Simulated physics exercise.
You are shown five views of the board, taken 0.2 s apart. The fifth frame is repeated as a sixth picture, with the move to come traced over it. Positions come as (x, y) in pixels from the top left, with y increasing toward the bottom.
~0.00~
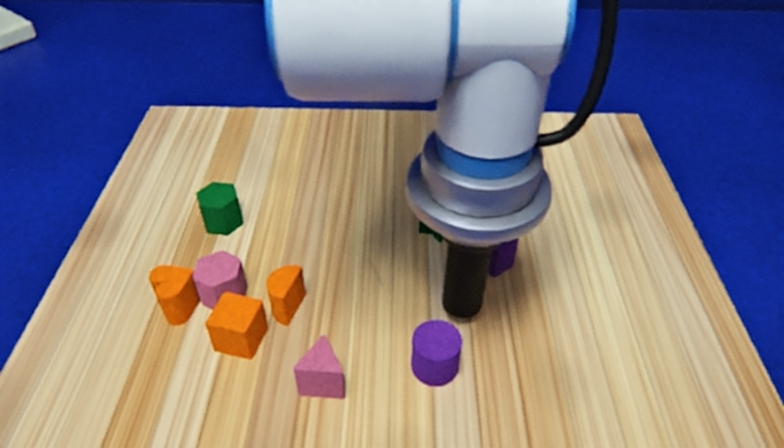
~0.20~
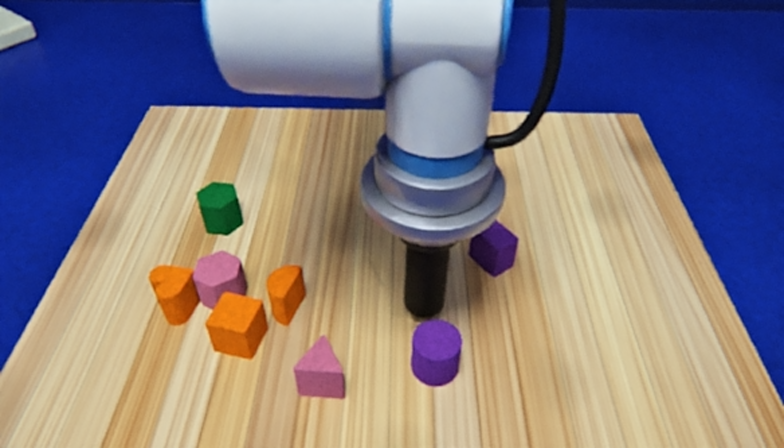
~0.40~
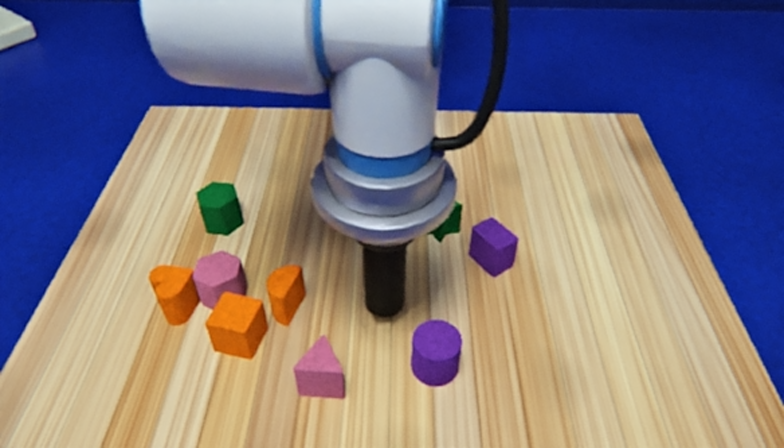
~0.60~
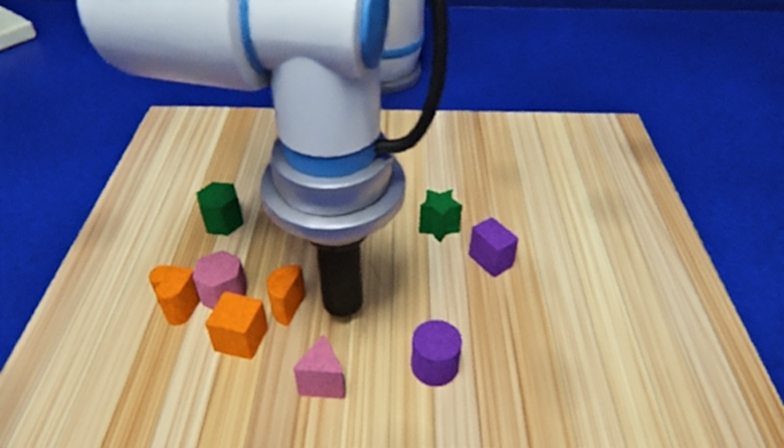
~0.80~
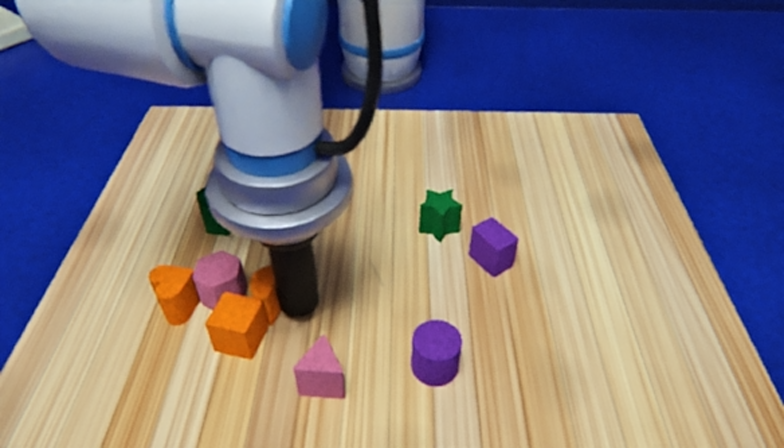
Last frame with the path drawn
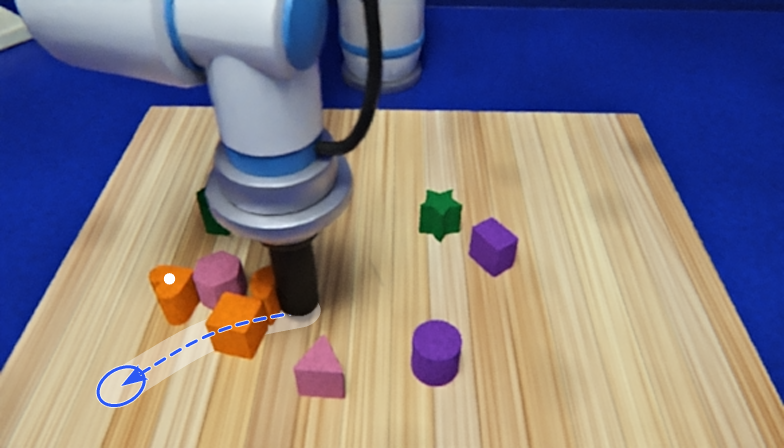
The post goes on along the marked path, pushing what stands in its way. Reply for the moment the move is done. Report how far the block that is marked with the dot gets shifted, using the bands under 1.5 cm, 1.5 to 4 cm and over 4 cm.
It shifts under 1.5 cm.
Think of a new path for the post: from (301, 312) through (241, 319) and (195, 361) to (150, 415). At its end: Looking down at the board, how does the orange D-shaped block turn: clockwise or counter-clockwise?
Viewed from above, clockwise.
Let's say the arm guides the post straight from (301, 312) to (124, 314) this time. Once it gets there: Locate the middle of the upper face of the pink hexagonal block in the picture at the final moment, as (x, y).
I predict (166, 246).
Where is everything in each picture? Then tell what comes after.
The first frame shows tip of the post at (462, 303), middles of tops, orange heart at (169, 279), pink hexagonal block at (217, 267), orange square piece at (234, 311), orange D-shaped block at (282, 279), pink three-sided block at (320, 358).
The second frame shows post at (424, 302), nothing pushed.
The third frame shows post at (385, 302), nothing pushed.
The fourth frame shows post at (343, 302), nothing pushed.
The fifth frame shows post at (299, 301), orange heart at (169, 279), pink hexagonal block at (217, 267), orange square piece at (234, 311), orange D-shaped block at (266, 279), pink three-sided block at (320, 358).
The line goes from (301, 312) via (211, 334), ending at (121, 386); the dot is on the orange heart.
The first path, step by step. One third of the way, post at (237, 314); orange heart at (157, 276), turned 50° anticlockwise; pink hexagonal block at (194, 256), turned 15° clockwise; orange square piece at (195, 331), turned 30° anticlockwise; orange D-shaped block at (211, 279), turned 45° clockwise.
Two thirds of the way, post at (177, 339); orange heart at (157, 276), turned 50° anticlockwise; pink hexagonal block at (193, 255), turned 20° clockwise; orange square piece at (163, 360), turned 100° anticlockwise; orange D-shaped block at (206, 279), turned 50° clockwise.
At the end, post at (116, 376); orange heart at (157, 276), turned 50° anticlockwise; pink hexagonal block at (193, 255), turned 20° clockwise; orange square piece at (151, 375), turned 145° anticlockwise; orange D-shaped block at (206, 279), turned 50° clockwise; pink three-sided block unmoved.
